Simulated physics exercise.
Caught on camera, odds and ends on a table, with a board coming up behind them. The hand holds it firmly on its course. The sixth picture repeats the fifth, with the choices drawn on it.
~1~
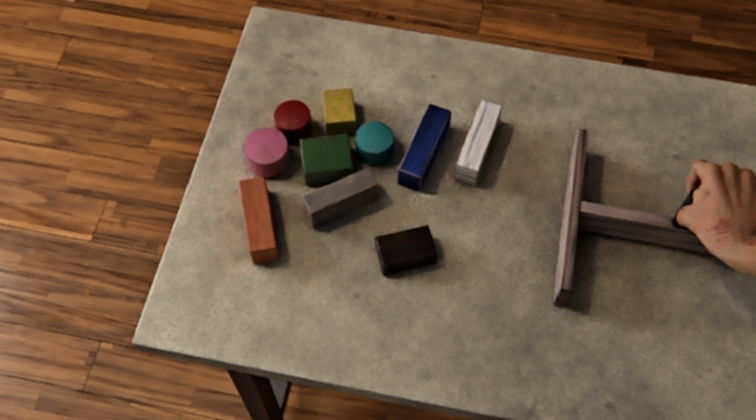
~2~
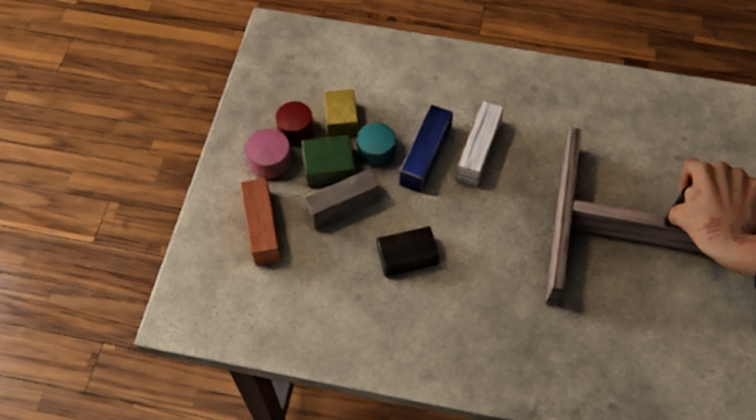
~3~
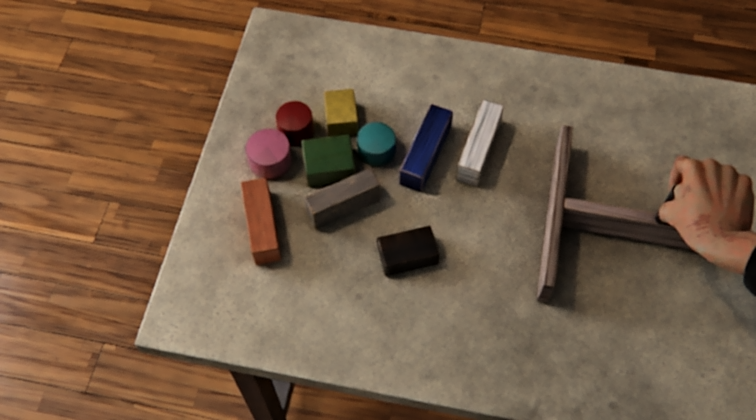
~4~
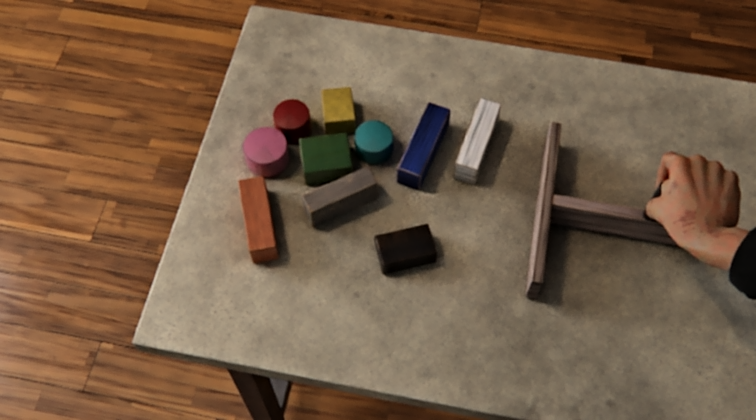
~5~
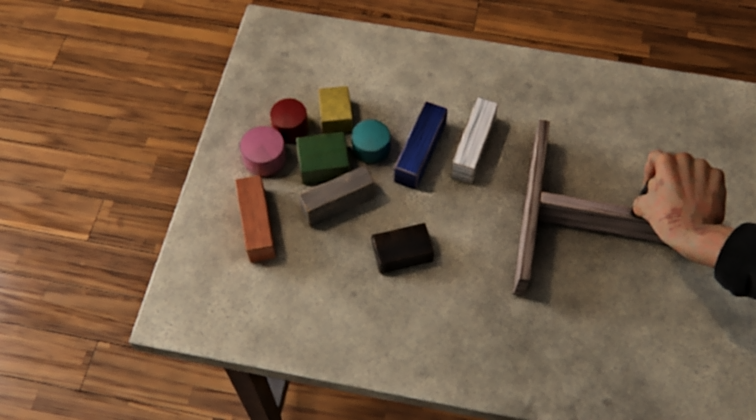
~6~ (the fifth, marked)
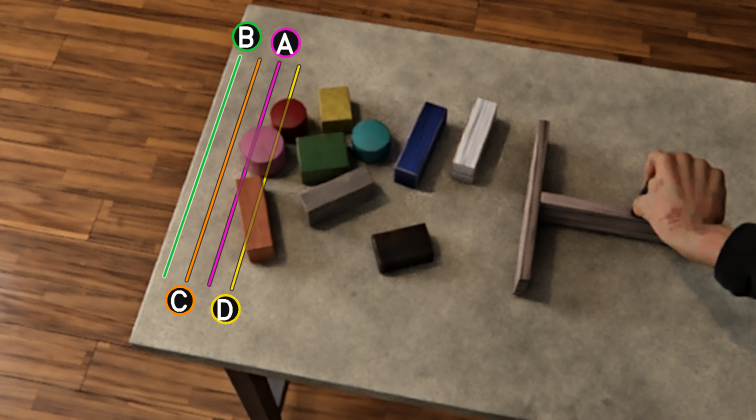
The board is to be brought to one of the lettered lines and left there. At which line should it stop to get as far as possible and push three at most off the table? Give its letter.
D is the last line within the limit.
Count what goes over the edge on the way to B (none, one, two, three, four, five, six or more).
In all, six or more.
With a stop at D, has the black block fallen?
By then, no.
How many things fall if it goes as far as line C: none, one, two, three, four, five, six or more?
In all, six or more.
On the marked copy, A at (247, 166); B at (205, 159); C at (226, 162); D at (268, 170).
Taking D. A third of the way, board (438, 179); black block (388, 244); white stick (431, 134).
Two thirds of the way, board (343, 163); pink tin (233, 148); red tin (250, 116).
When it is over, board (269, 150); red tin over the edge; pink tin over the edge; two fallen.
As for the rest, A drops four; B drops eight; C drops six.
